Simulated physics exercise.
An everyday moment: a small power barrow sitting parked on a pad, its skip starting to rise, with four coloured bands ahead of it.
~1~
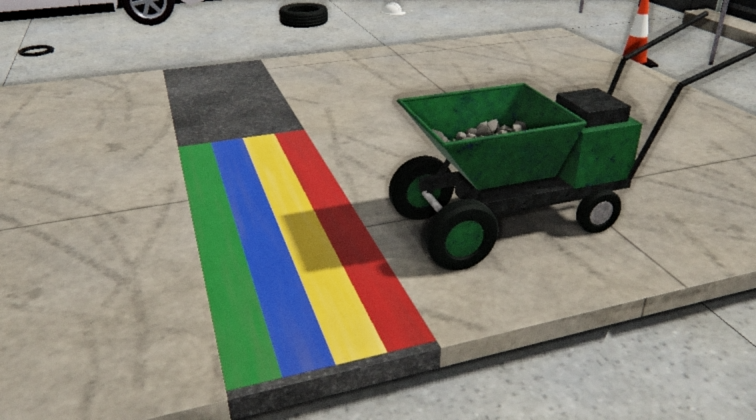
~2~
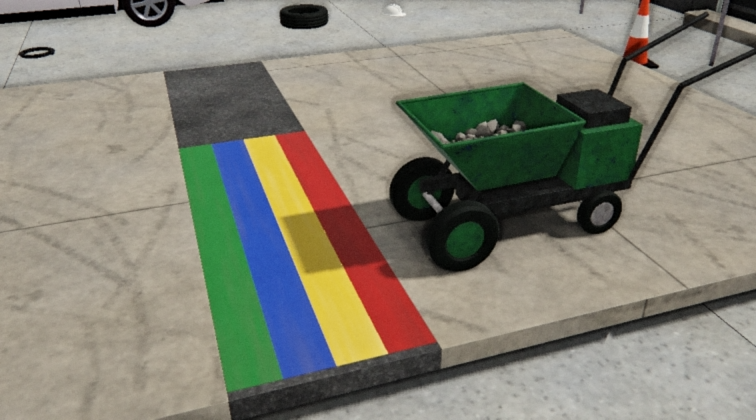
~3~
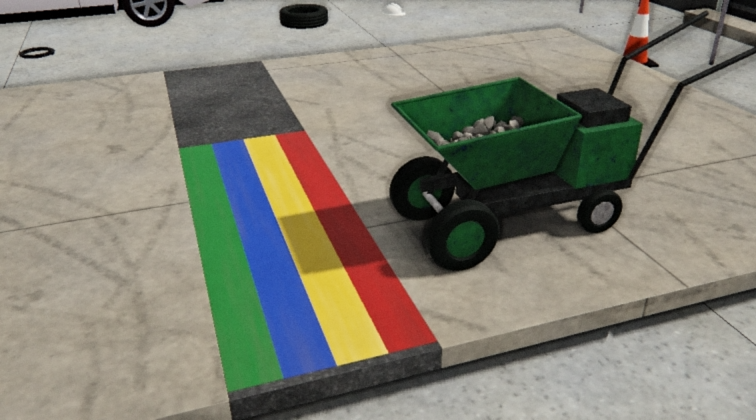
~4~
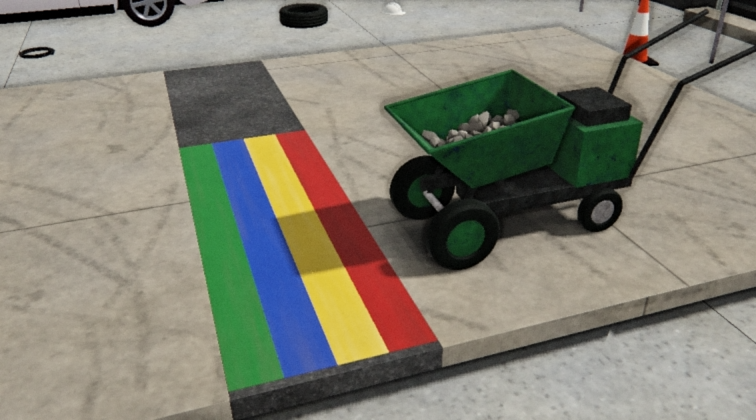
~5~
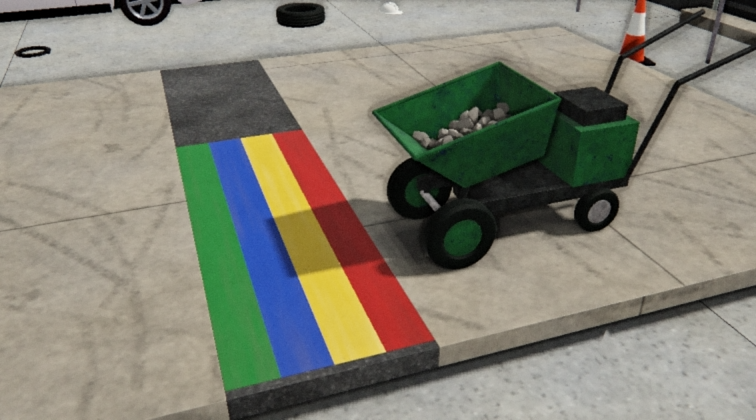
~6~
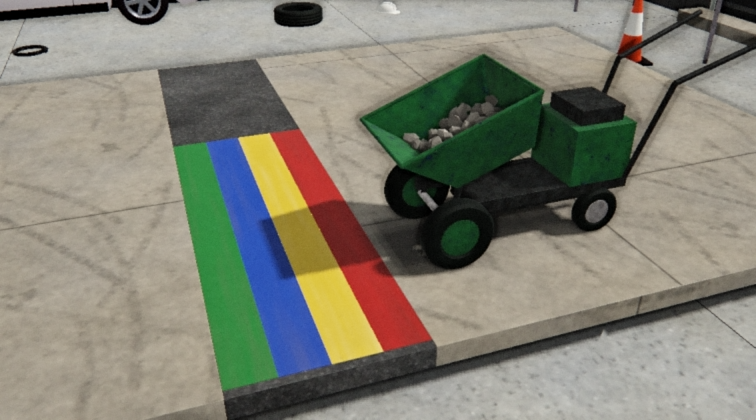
On a concrete pad, a parked green barrow's stone-filled skip tilts gradually toward four coloured bands.
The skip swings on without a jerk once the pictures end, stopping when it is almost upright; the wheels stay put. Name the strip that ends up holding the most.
Yellow.
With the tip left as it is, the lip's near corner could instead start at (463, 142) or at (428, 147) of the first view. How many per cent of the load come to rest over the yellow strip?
The first gives close to 50 per cent and the second 40 per cent.
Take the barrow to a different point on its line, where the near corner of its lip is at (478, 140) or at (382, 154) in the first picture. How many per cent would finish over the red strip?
About 50 % and about 0 %.
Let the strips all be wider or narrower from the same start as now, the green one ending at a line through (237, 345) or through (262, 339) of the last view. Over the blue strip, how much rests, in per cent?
Shares: Near 30 %; near 30 %.
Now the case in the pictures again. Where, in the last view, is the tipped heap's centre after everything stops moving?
Somewhere around (303, 261) in the last picture.
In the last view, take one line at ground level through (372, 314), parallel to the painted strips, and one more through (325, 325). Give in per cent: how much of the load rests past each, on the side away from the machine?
100 % and 40 %, in that order.
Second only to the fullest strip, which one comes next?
The runner-up: The blue strip.
Soon after the last picture, skip tipped steeply; all in the skip.
A little later, skip tipped right over; about two thirds in the skip; a stray few over the red strip; about a quarter over the yellow strip; a stray few over the blue strip.
Later still, skip tipped right over; a stray few in the skip; a small part over the red strip; about half over the yellow strip; about a quarter over the blue strip; a small part over the green strip; a stray few off the paint.
At rest, skip tipped right over; a stray few in the skip; a small part over the red strip; about half over the yellow strip; about a quarter over the blue strip; a small part over the green strip; a stray few off the paint.
